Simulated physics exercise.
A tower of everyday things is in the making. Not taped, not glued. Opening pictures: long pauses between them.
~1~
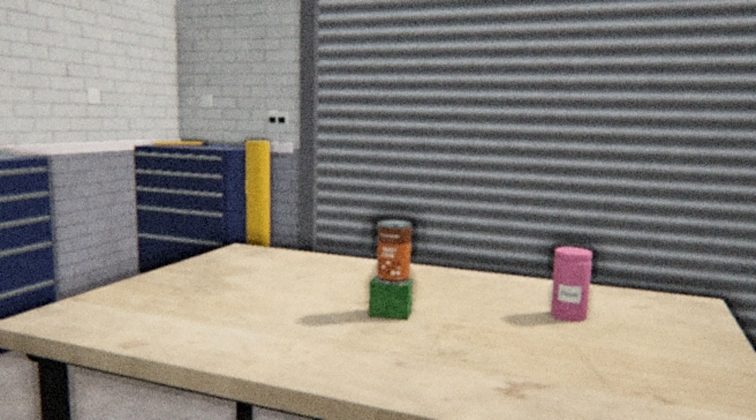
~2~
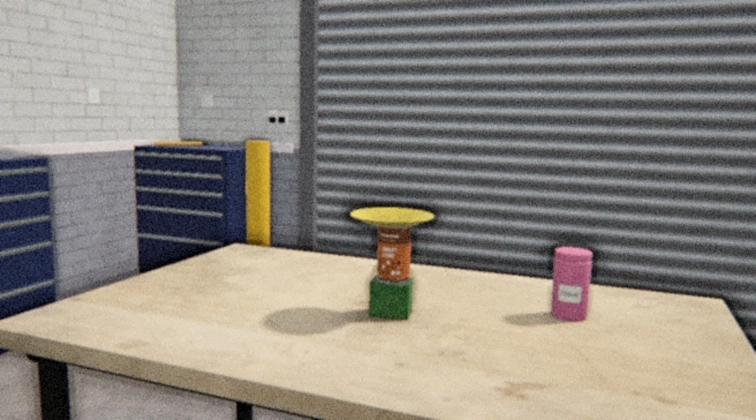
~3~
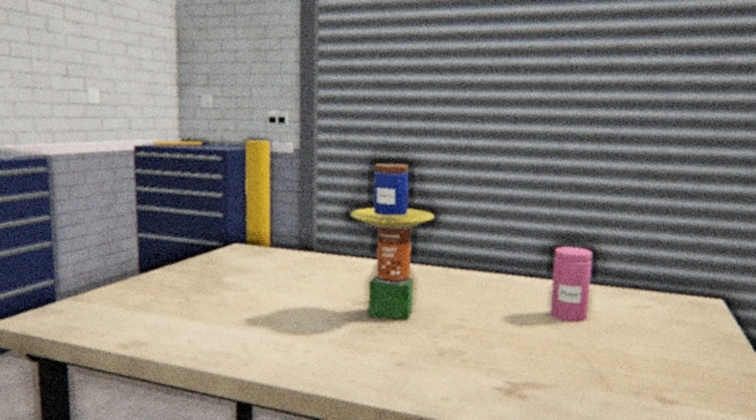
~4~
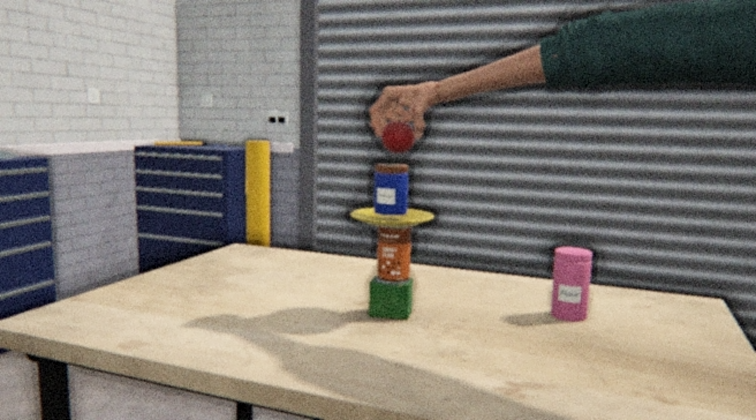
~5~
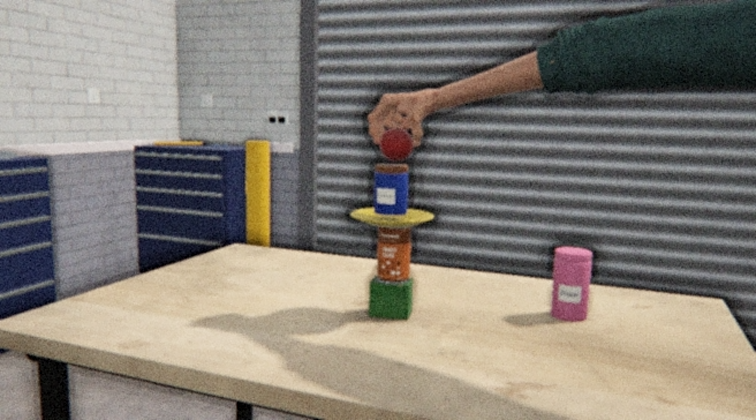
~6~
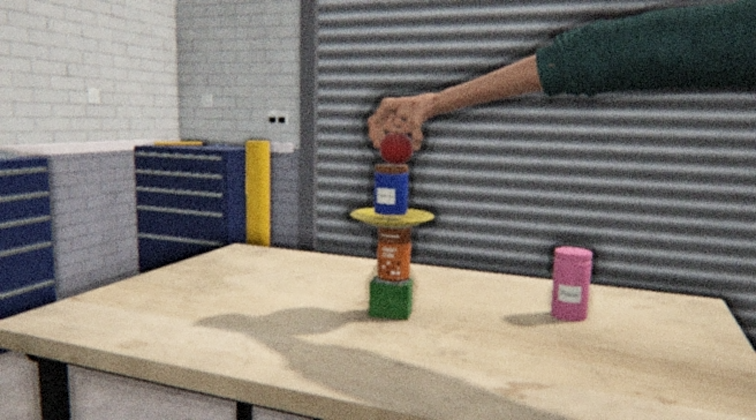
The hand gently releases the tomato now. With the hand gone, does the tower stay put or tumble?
The tower stays put.
Then, 0.90 s on from there, no change.
Then, 2.00 s on from there, red tomato resting near (396, 149).
In the end, all 6 unmoved. At the end, from the last picture's camera, red tomato near (395, 149). The pile keeps its balance.
